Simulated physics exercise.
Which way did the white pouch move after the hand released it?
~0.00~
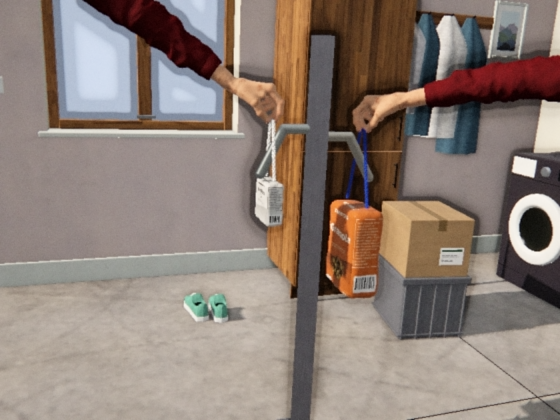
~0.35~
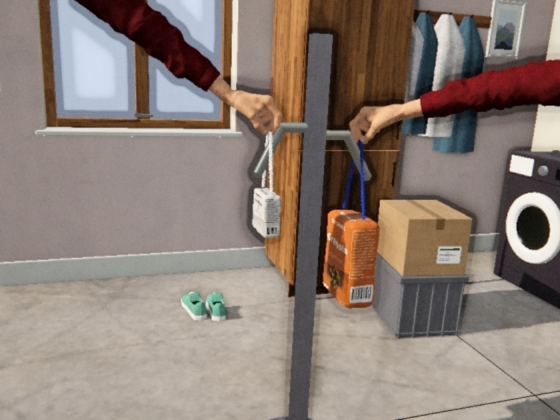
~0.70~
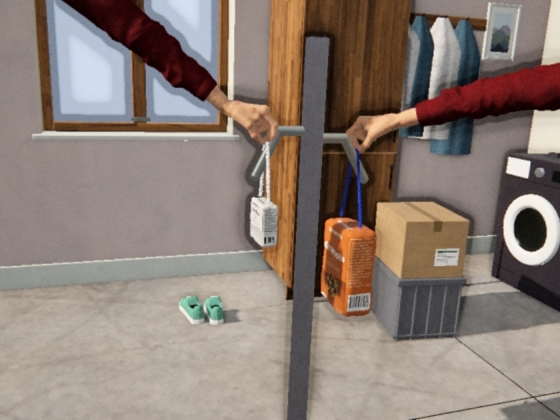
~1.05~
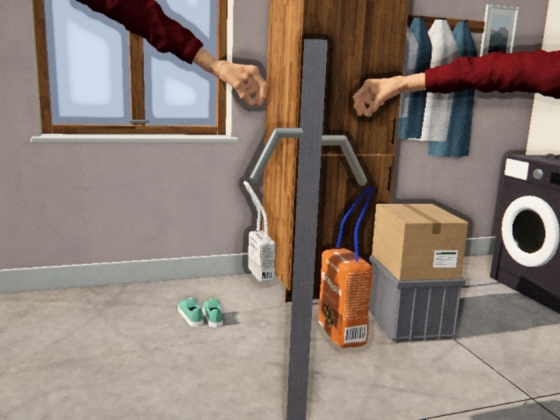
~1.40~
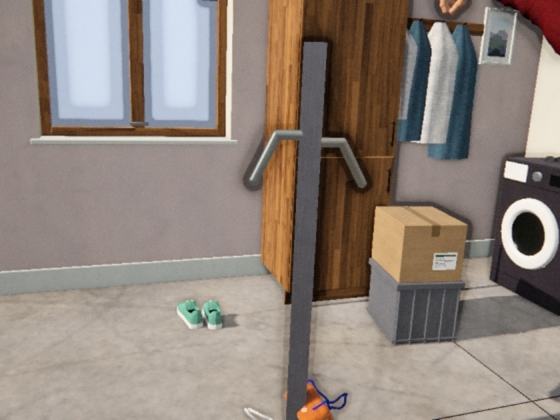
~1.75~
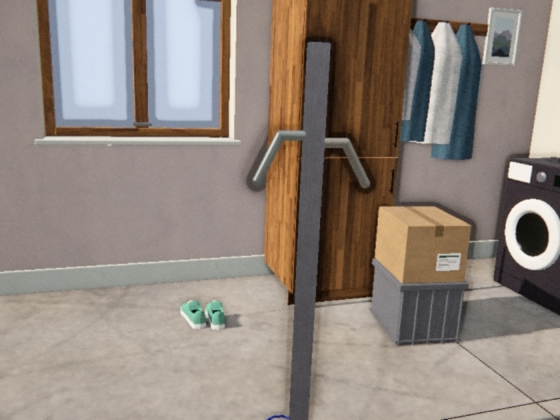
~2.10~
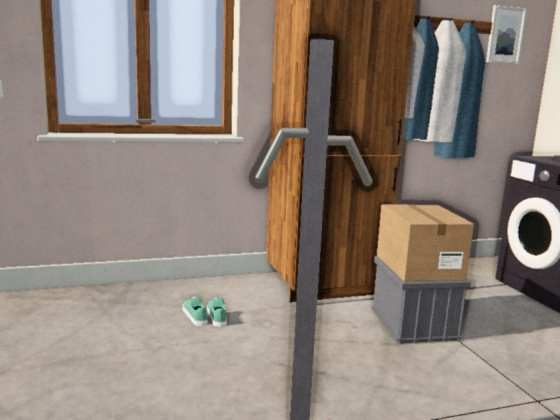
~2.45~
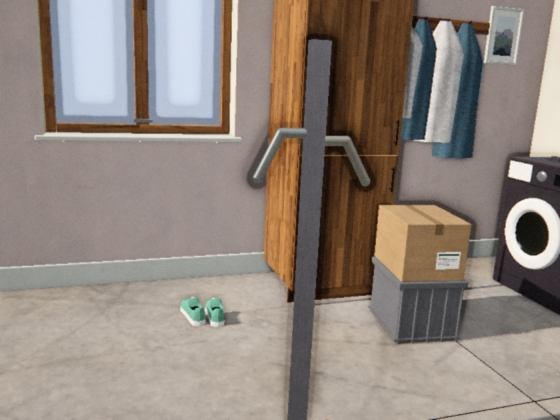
It moved down, dropping away from the left peg toward the floor.
